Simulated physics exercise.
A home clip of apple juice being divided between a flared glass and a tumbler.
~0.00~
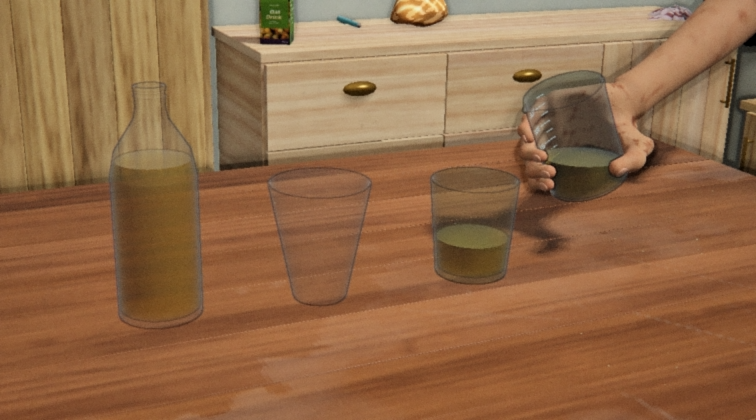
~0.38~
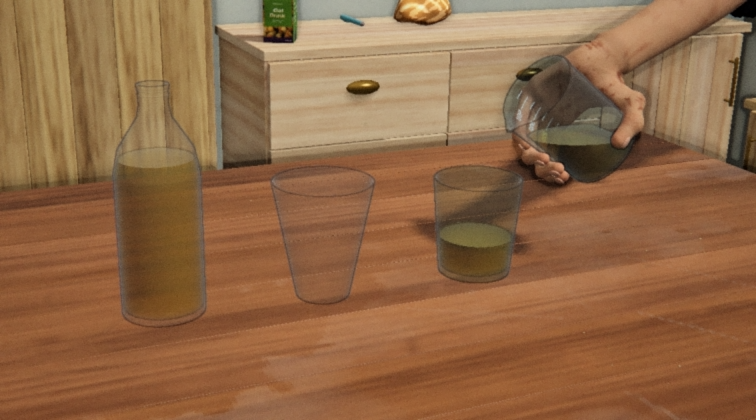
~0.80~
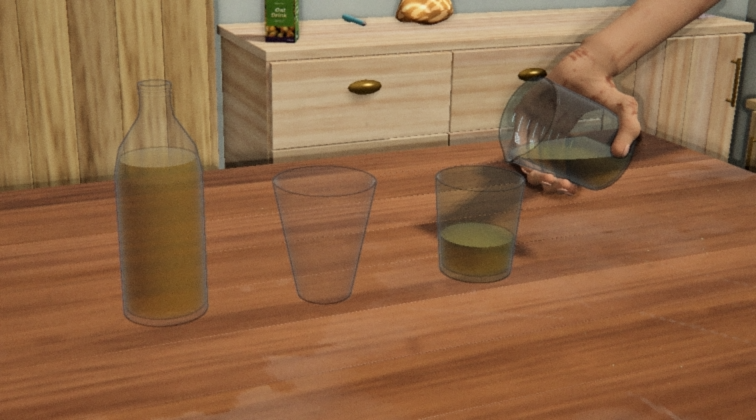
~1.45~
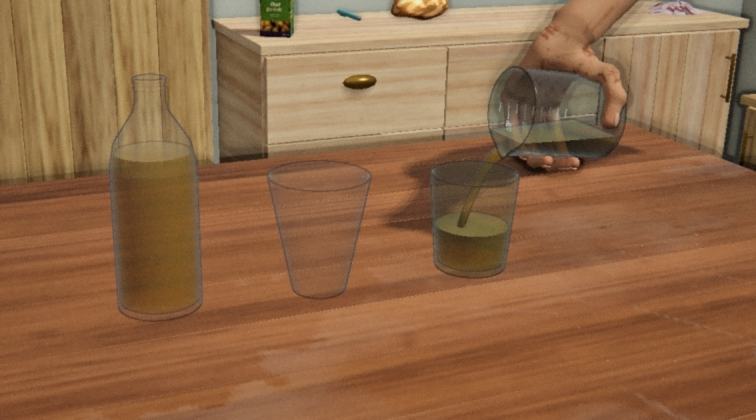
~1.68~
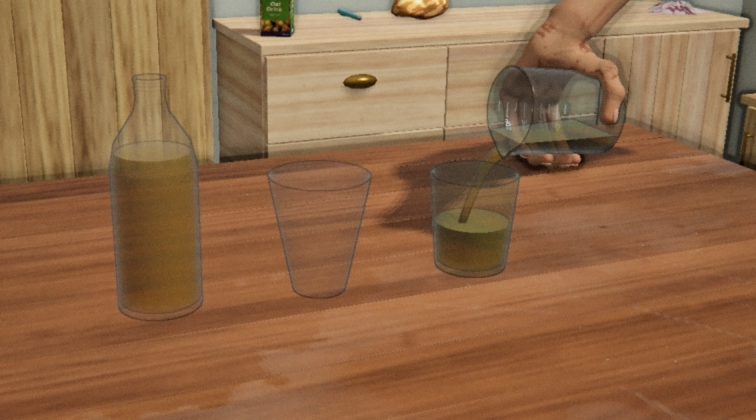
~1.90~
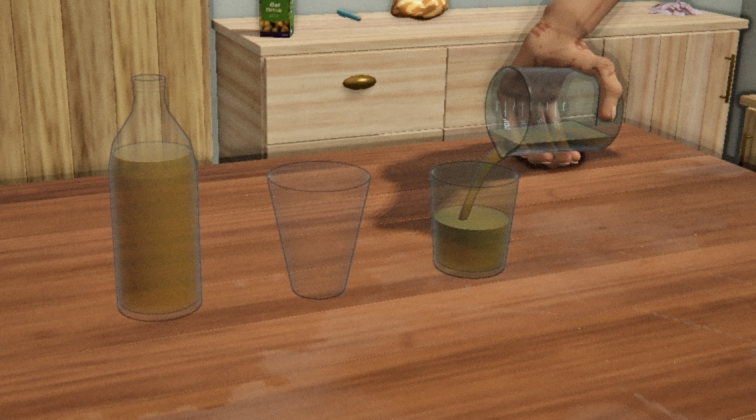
To begin with, a hand holds a beaker of apple juice above a wooden table, right of a bottle, an empty flared glass and a partly filled tumbler. The hand tips the beaker leftward until juice streams into the tumbler, whose level rises slightly while the flared glass stays empty.
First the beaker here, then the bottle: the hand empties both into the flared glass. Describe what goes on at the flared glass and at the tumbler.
The flared glass runs over, the tumbler keeps it all in.
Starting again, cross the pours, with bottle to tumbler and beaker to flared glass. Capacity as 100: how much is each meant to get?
Load: About 160 percent, then about 30 percent.
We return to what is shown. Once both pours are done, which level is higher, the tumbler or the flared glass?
Answer: The flared glass.
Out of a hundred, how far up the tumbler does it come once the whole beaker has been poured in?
65 out of a hundred, or close to it.
Around 2.4 s, the tumbler is about two thirds full.
Around 14.7 s, the flared glass is full to the brim, some went over its rim; the tumbler is about two thirds full.
